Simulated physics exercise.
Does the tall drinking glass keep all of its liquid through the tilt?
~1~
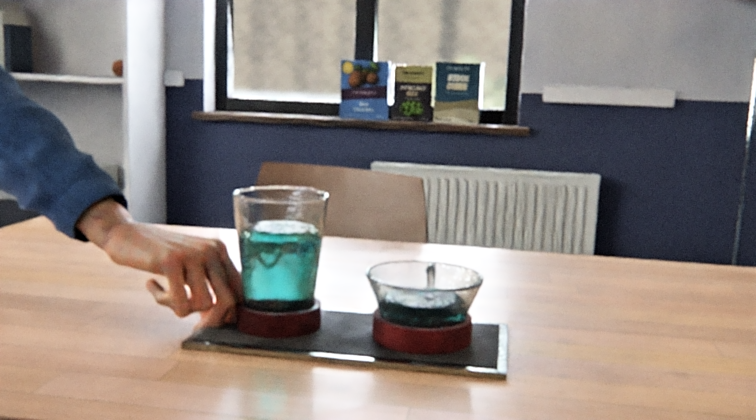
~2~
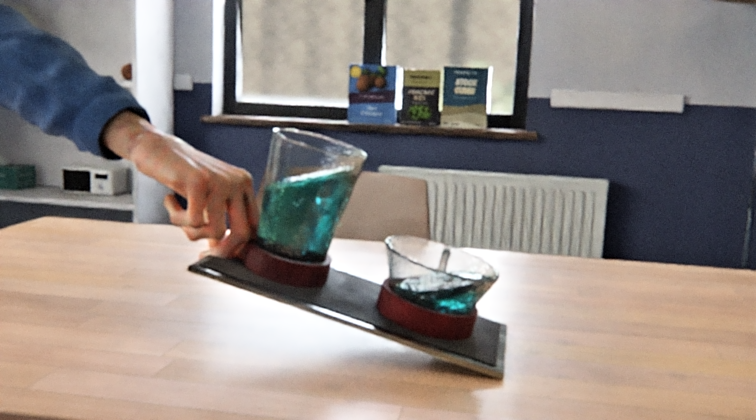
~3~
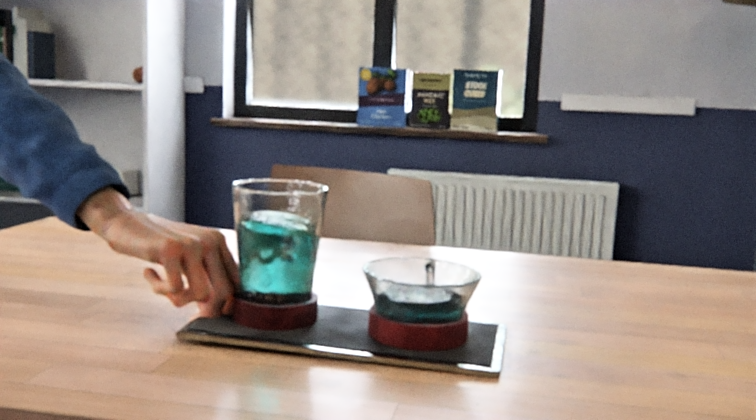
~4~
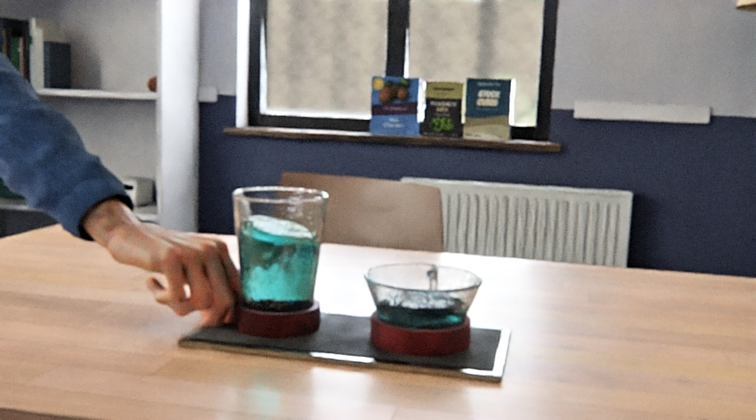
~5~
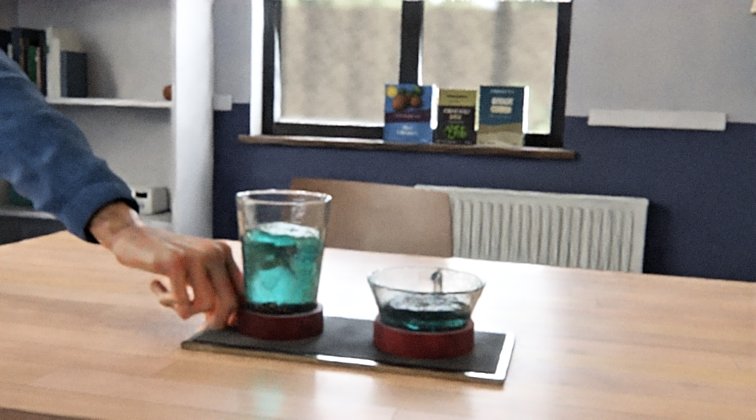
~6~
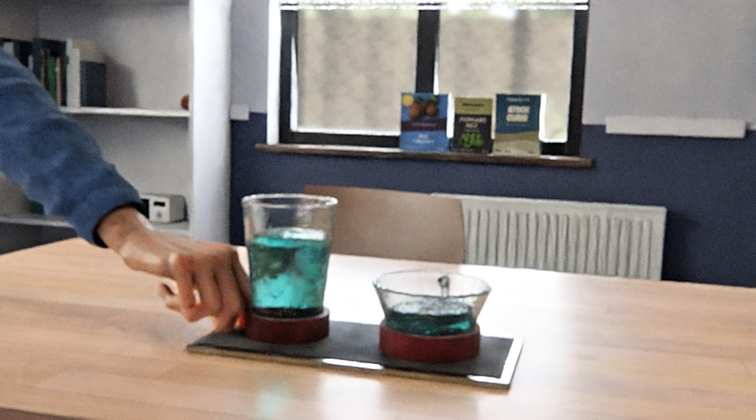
Yes, the tall glass keeps all of its liquid. It is still well filled once the tray is back down flat.
